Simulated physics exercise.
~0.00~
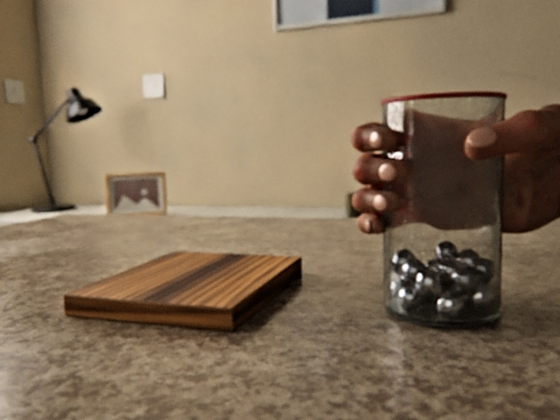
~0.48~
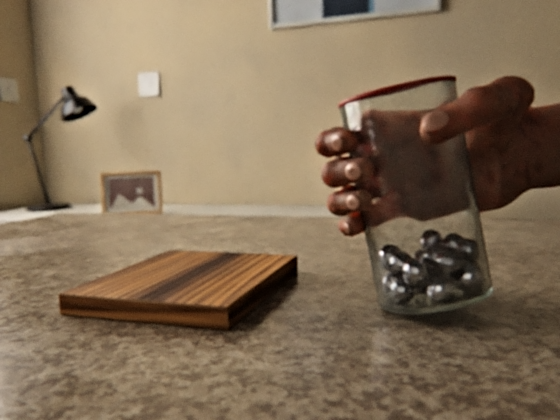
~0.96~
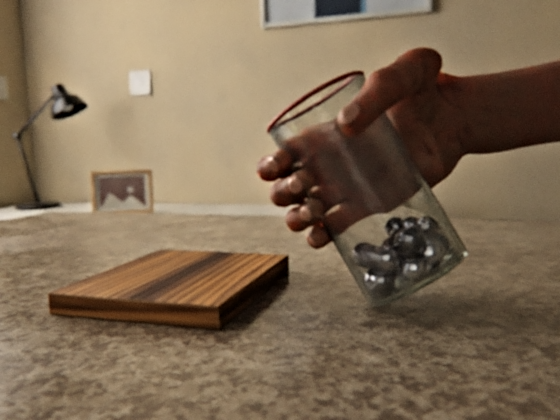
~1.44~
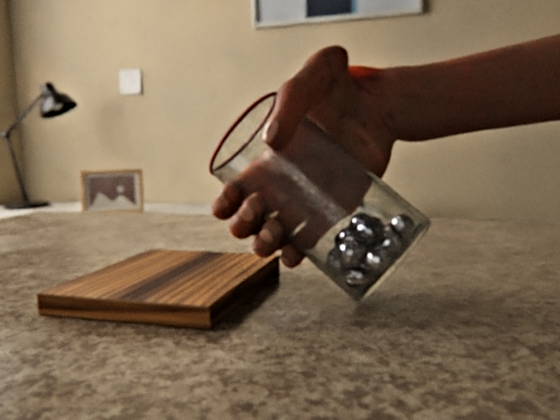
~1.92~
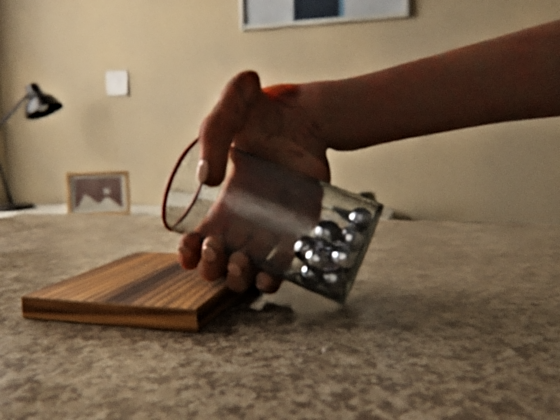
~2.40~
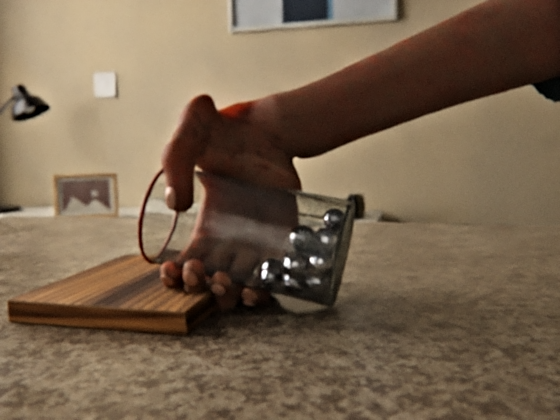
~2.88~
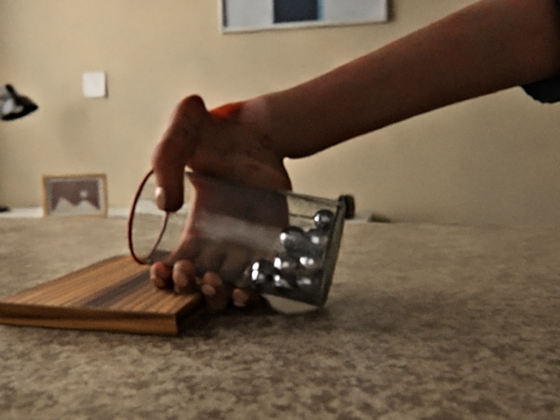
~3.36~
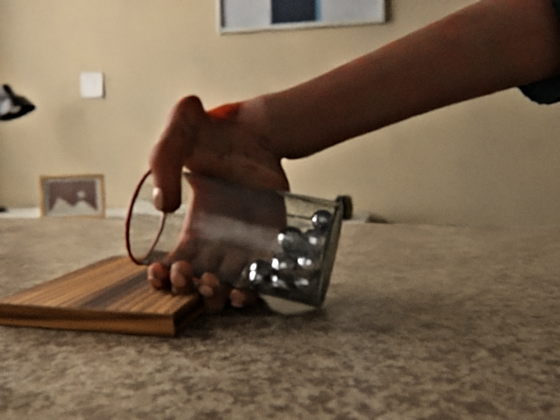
A hand tips a glass of shiny balls left onto a wooden block, spilling none.
